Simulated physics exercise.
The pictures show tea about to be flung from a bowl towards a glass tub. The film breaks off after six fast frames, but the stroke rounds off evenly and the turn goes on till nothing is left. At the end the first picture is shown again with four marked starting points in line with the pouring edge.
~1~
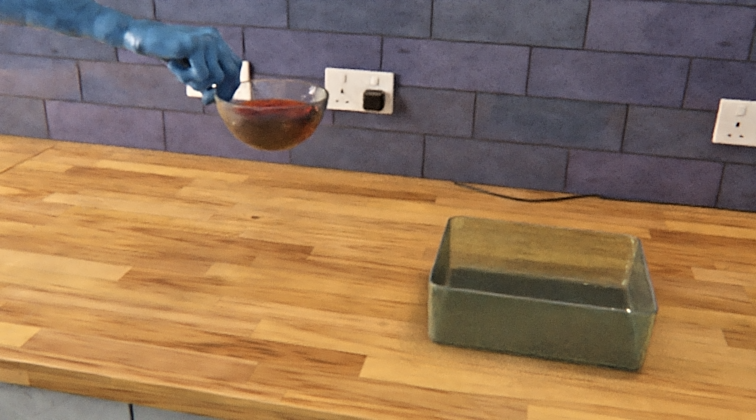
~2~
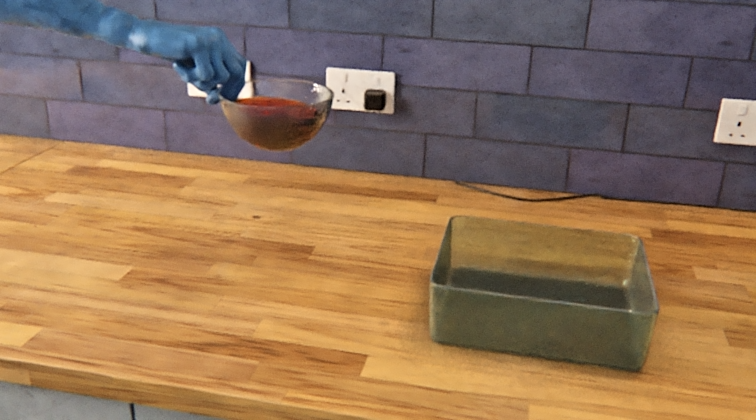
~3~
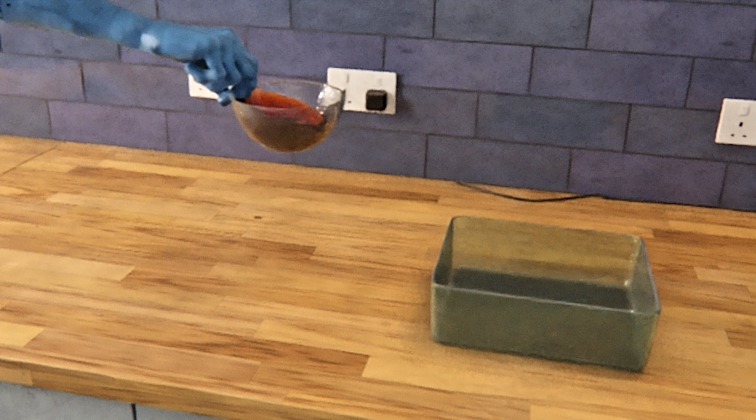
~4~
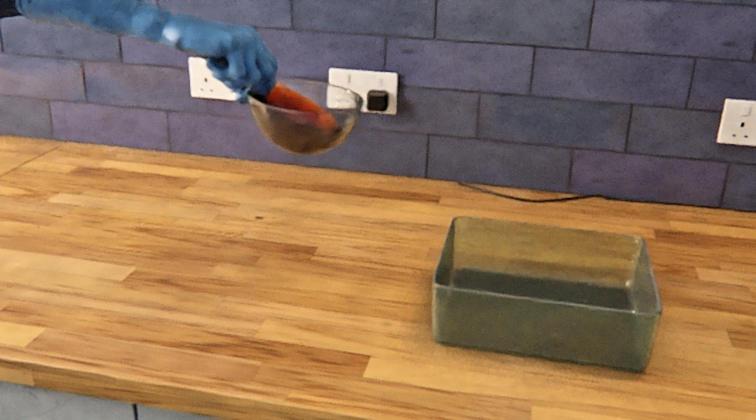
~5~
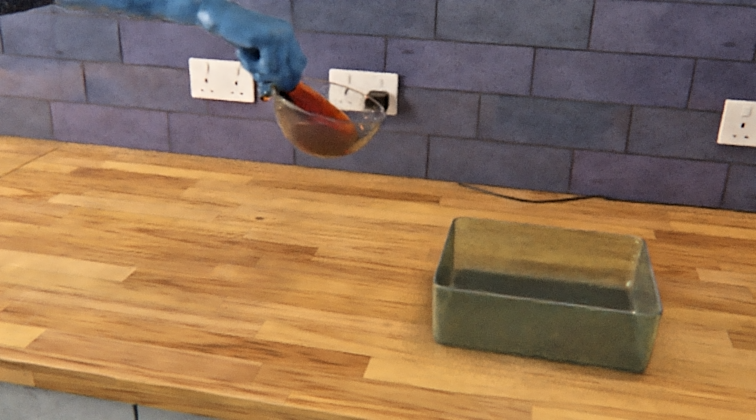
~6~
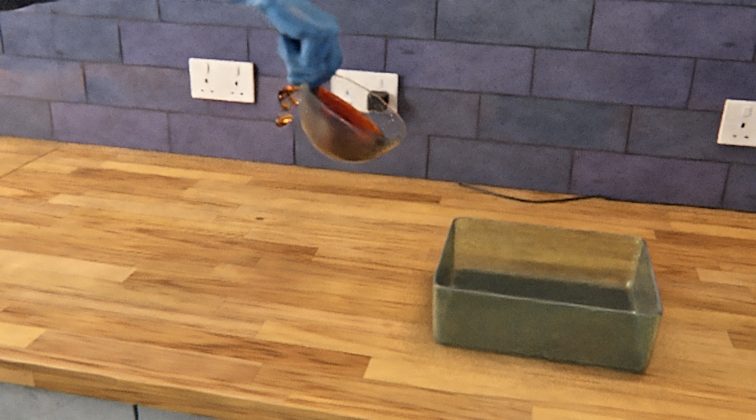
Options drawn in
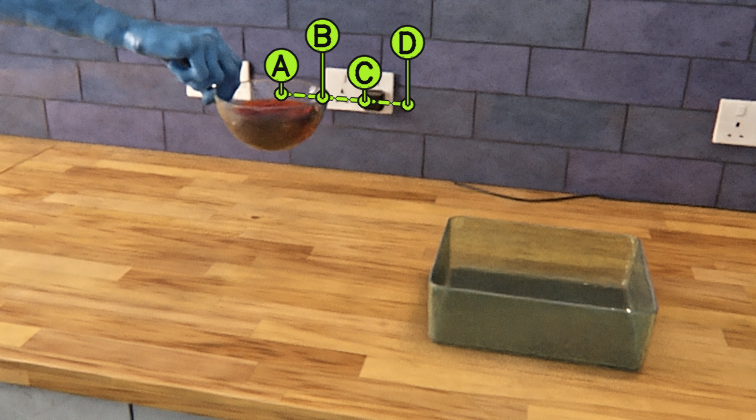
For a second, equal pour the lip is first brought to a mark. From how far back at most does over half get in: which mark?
A.
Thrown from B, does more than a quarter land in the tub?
Yes.
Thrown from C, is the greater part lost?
No.
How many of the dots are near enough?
All of the four.
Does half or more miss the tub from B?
No.
On the marked copy, A at (281, 93); B at (322, 97); C at (364, 100); D at (407, 104).
For spot A, about 66 % lands in the tub, 22 % falls short and 13 % goes beside or beyond.
For spot B, about 73 % lands in the tub, 8 % falls short and 19 % goes beside or beyond.
For spot C, about 76 % lands in the tub, 8 % falls short and 16 % goes beside or beyond.
For spot D, about 84 % lands in the tub, 10 % falls short and 6 % goes beside or beyond.
